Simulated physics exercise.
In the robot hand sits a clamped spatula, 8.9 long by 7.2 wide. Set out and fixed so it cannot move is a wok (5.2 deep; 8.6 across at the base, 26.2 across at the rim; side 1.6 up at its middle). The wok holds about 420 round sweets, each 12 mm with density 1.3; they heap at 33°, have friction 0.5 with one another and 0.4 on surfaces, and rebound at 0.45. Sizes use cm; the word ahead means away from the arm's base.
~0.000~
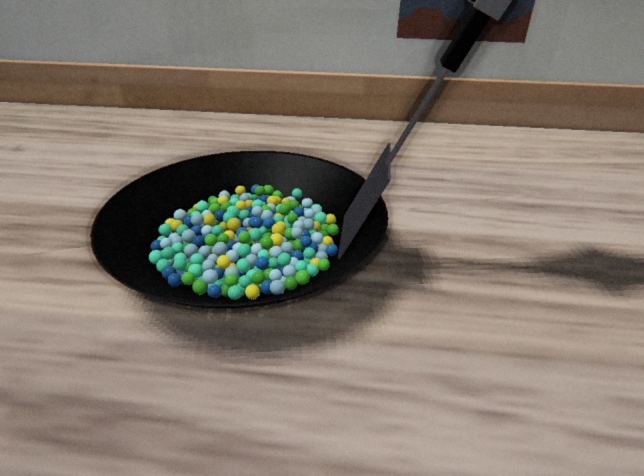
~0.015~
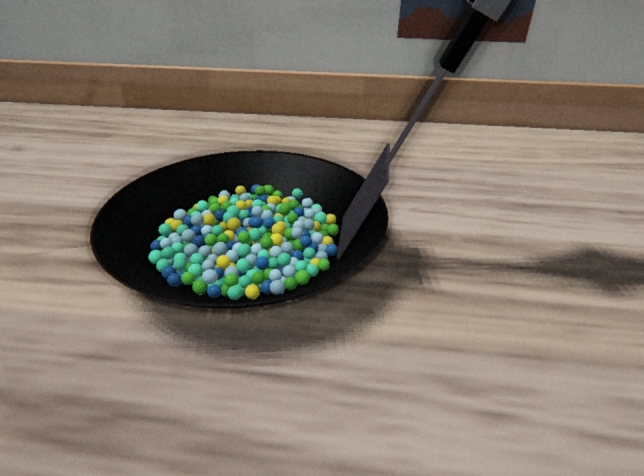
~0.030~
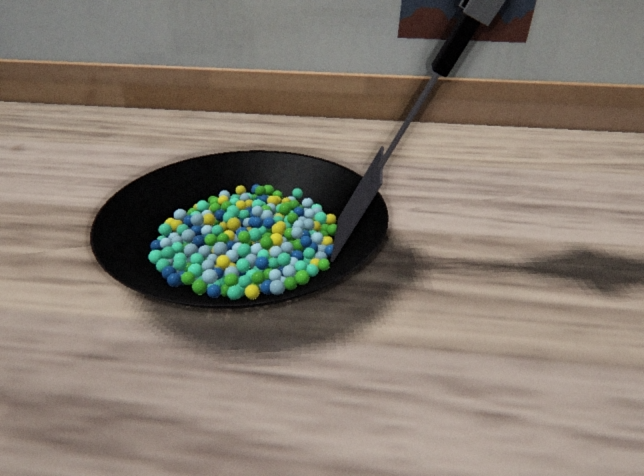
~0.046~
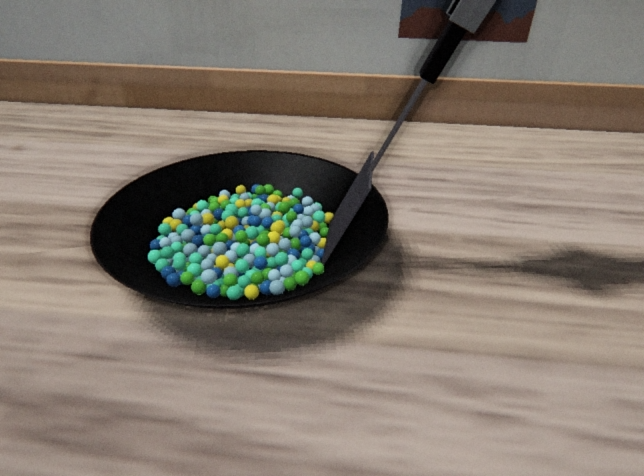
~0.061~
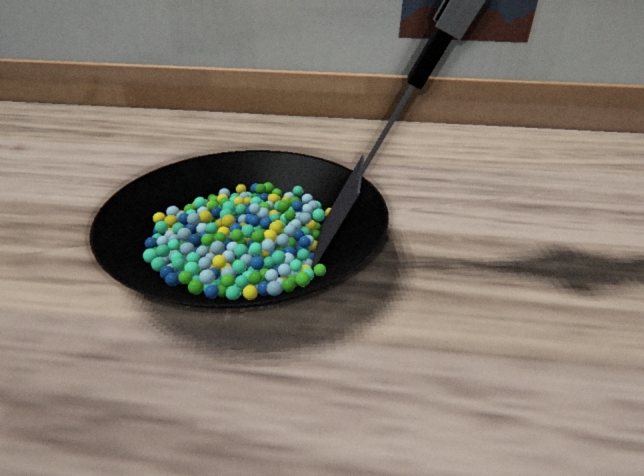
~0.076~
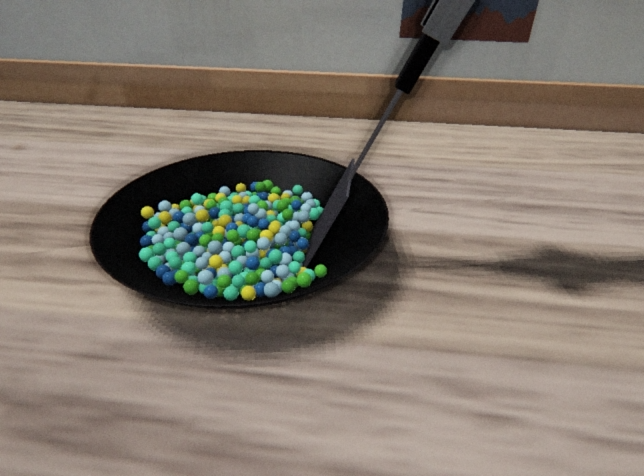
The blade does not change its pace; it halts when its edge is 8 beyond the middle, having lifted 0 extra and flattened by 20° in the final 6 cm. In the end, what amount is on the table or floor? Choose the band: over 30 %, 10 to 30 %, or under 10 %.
10 to 30 %.
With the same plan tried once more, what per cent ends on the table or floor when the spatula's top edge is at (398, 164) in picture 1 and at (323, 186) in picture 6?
Some 40 per cent.
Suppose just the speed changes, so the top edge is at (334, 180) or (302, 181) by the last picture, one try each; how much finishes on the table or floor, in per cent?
Roughly 25 per cent, then roughly 50 per cent.
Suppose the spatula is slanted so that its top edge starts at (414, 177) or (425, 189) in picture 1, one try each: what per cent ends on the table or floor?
First try roughly 10 percent, second try roughly 10 percent.
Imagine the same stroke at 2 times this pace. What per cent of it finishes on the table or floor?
Roughly 40 per cent.
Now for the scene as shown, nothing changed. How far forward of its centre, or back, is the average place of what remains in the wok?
Offset forward: Around 4.5 cm.
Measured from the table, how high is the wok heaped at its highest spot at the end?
Some 7.0 cm.
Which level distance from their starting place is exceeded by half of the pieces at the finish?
I'd put it at close to 6 centimetres.
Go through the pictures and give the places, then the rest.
Spatula top edge at (390, 160), sloping 65°; upper third of the load around (248, 228), from x 155 to 335, top at y 190; 416 in the wok, in the first picture.
Spatula top edge at (389, 160), sloping 65°; upper third of the load around (248, 228), from x 155 to 335, top at y 190, in the second picture.
Spatula top edge at (382, 163), sloping 65°; upper third of the load around (248, 227), from x 155 to 335, top at y 190, in the third picture.
Spatula top edge at (372, 168), sloping 65°; upper third of the load around (245, 226), from x 155 to 330, top at y 190, in the fourth picture.
Spatula top edge at (361, 173), sloping 65°; upper third of the load around (241, 224), from x 150 to 330, top at y 190, in the fifth picture.
Spatula top edge at (351, 176), sloping 65°; upper third of the load around (239, 227), from x 145 to 330, top at y 185; 416 in the wok, in the sixth picture.
After 0.16 s, sloping 65°, highest piece 6 above the table; 416 in the wok.
After 0.25 s, sloping 57°, highest piece 7 above the table; 412 in the wok, 4 on the blade or in flight.
After 0.50 s, sloping 45°, highest piece 7 above the table; 347 in the wok, 65 on the table or floor, 4 on the blade or in flight.
After 1.55 s, sloping 45°, highest piece 7 above the table; 346 in the wok, 70 on the table or floor.
At rest, 346 in the wok, 70 on the table or floor. That is 17 % on the table or floor.
